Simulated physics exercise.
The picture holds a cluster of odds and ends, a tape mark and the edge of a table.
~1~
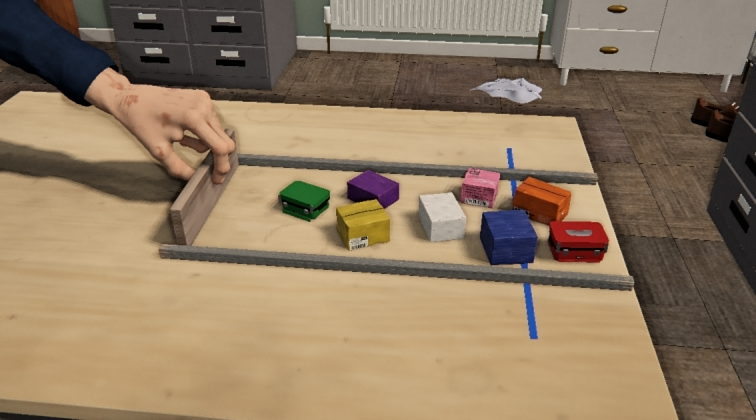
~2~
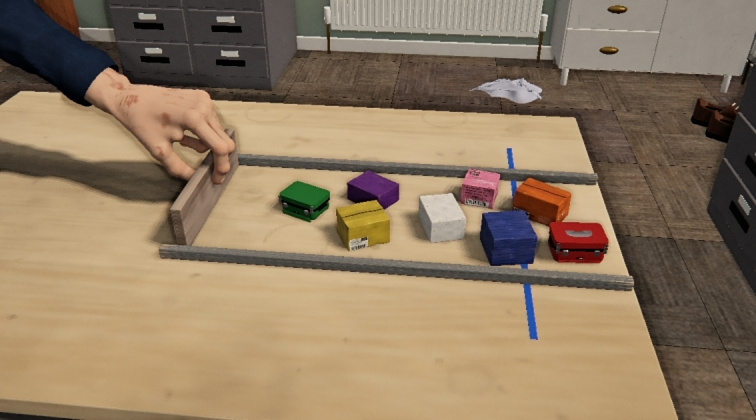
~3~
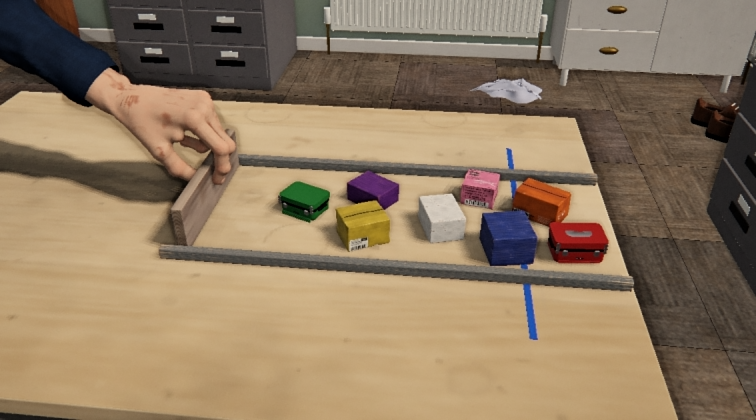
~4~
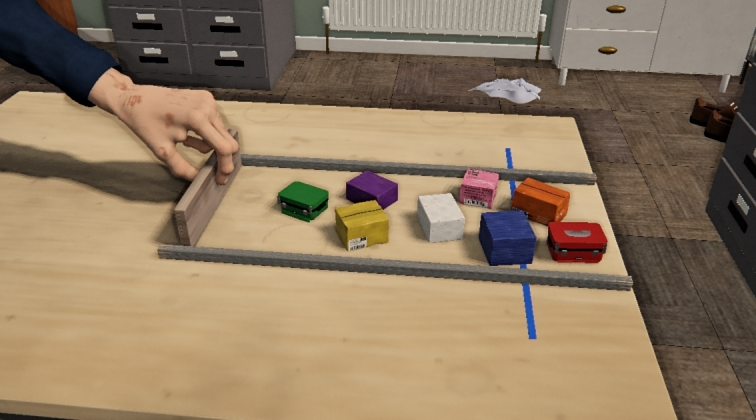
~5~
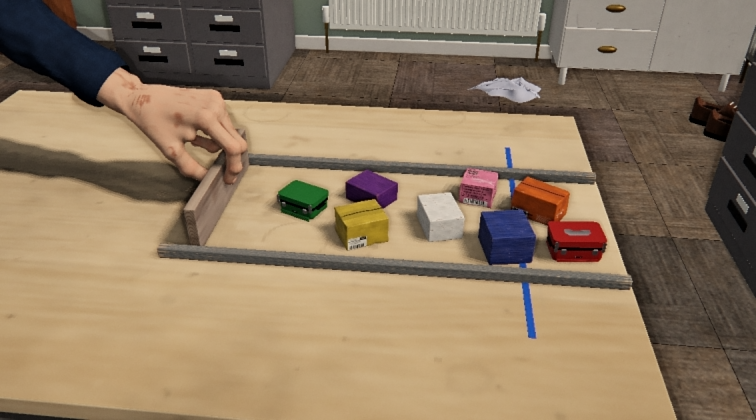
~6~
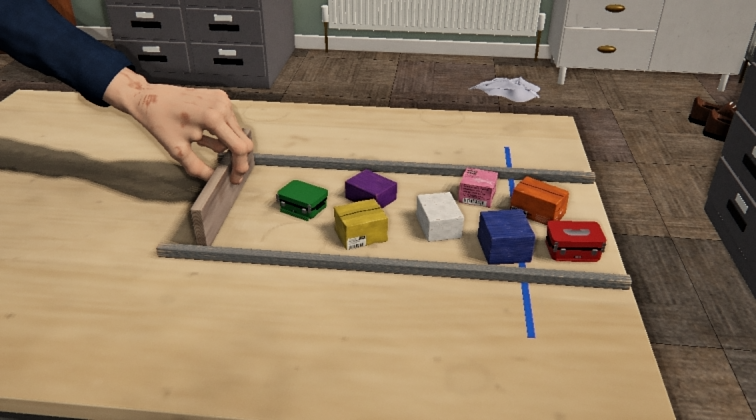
A hand in a dark blue sleeve holds a wooden board upright on a pale wooden table, seen from above at an angle in a room with cabinets and a radiator. Between two grey rails sit green, purple, yellow, white, pink, blue, orange and red objects, with blue tape near the right. The hand stays nearly still, then slides the board slightly right, while the objects remain in place.
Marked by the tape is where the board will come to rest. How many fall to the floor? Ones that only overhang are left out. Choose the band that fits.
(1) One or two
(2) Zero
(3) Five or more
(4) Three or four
1.
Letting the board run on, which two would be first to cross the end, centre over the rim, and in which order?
The red case, then the orange box.
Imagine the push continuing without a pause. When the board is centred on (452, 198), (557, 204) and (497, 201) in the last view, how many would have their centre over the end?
Past-the-end tally - position 1: 0, position 2: 5, position 3: 1.
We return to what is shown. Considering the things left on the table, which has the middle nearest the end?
Answer: The orange box.
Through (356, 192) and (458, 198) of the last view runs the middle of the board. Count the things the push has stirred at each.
First position 3; second position 8.
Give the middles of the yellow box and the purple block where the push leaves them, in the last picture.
Listed as asked: First (545, 244), and then (535, 193).
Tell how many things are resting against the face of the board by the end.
It adds up to 3.
Early on, none off yet; red case at rest near (574, 243); orange box at rest near (539, 201); blue block at rest near (505, 236).
A while later, none off yet; red case travelled about its own width near (630, 256); orange box travelled about its own width near (573, 205); blue block travelled about its own width near (570, 246).
Finally, the number that fall off is one or two; lost, red case.
